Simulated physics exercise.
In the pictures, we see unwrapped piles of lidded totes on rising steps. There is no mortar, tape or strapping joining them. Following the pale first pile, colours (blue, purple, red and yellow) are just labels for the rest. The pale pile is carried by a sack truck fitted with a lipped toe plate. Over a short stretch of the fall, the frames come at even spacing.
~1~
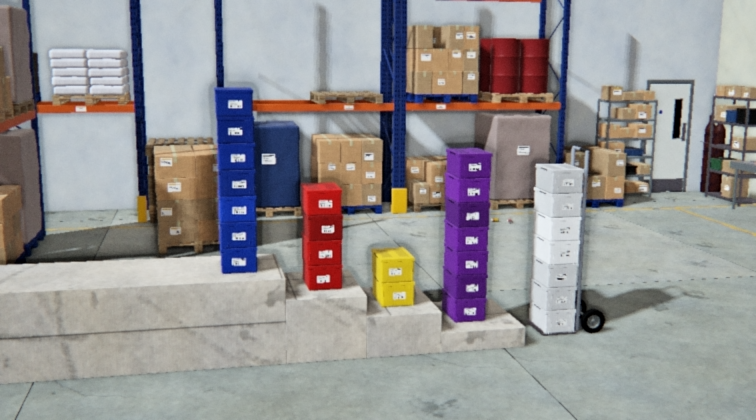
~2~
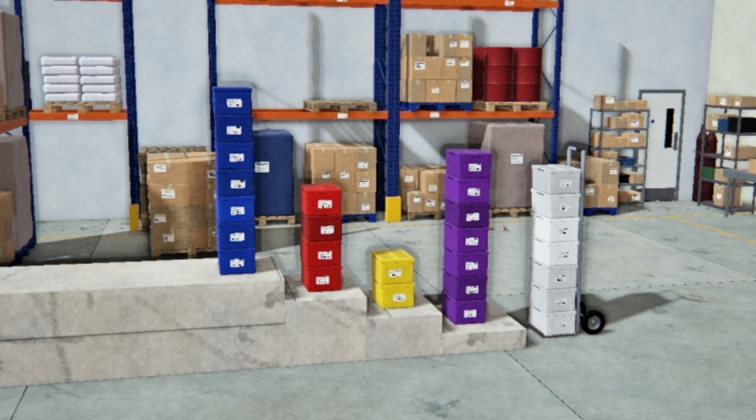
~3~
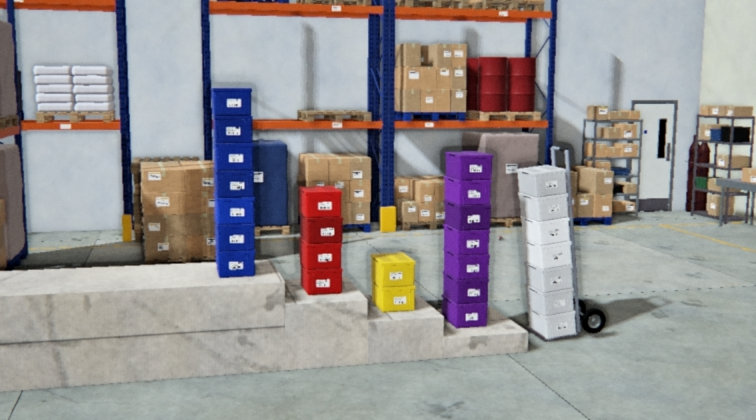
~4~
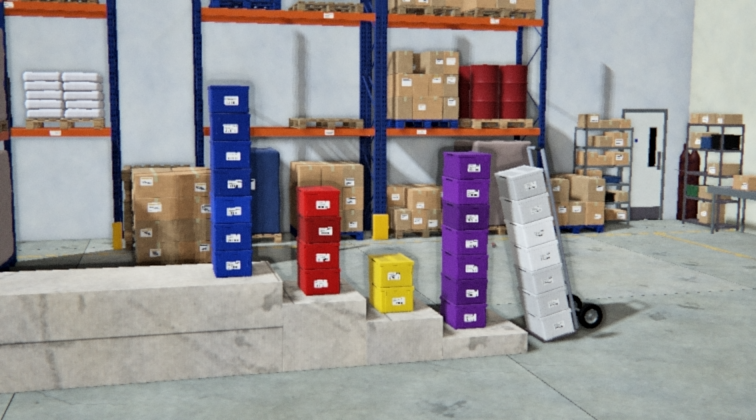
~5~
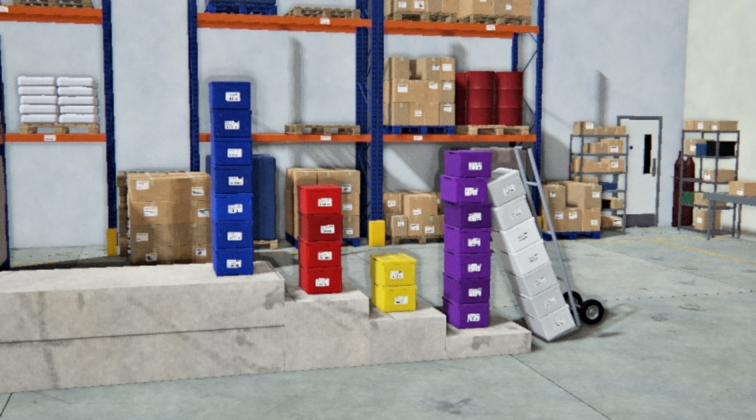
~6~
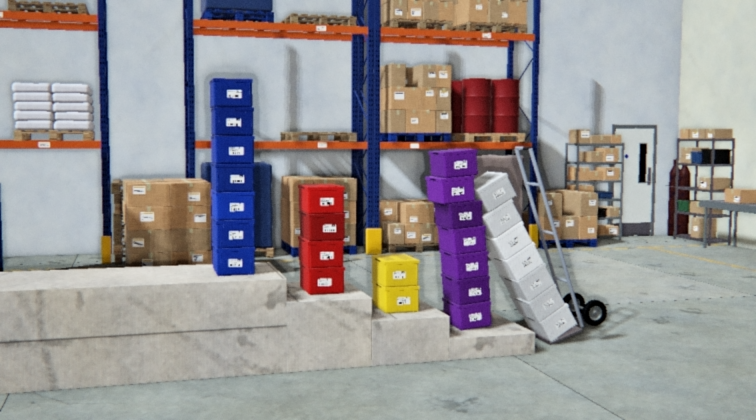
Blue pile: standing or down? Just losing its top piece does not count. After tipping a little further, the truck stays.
Standing.
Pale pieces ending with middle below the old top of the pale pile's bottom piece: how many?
Tally at the end: 1.
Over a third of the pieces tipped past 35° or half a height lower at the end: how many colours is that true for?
I make the toll 1.
Just after the last frame, 7 of the pale pile down; none of the 7 blue totes down (0 of 20 in all colours); top blue tote unmoved; top purple tote tilted a little.
A moment on, 7 of the pale pile down; none of the 7 blue totes down (0 of 20 in all colours); top blue tote unmoved; top purple tote tilted clearly.
Further on, 7 of the pale pile down; none of the 7 blue totes down (7 of 20 in all colours); top blue tote unmoved; top purple tote tilted well over, about its own height lower.
Then, 7 of the pale pile down; none of the 7 blue totes down (7 of 20 in all colours); top blue tote unmoved; top purple tote tilted well over, some two heights lower.
When it is over, 7 of the pale pile down; none of the 7 blue totes down (7 of 20 in all colours); top blue tote unmoved; top purple tote tilted steeply, some two heights lower. In pixels of the last frame, middles, top blue tote near (229, 94), top purple tote near (319, 222).
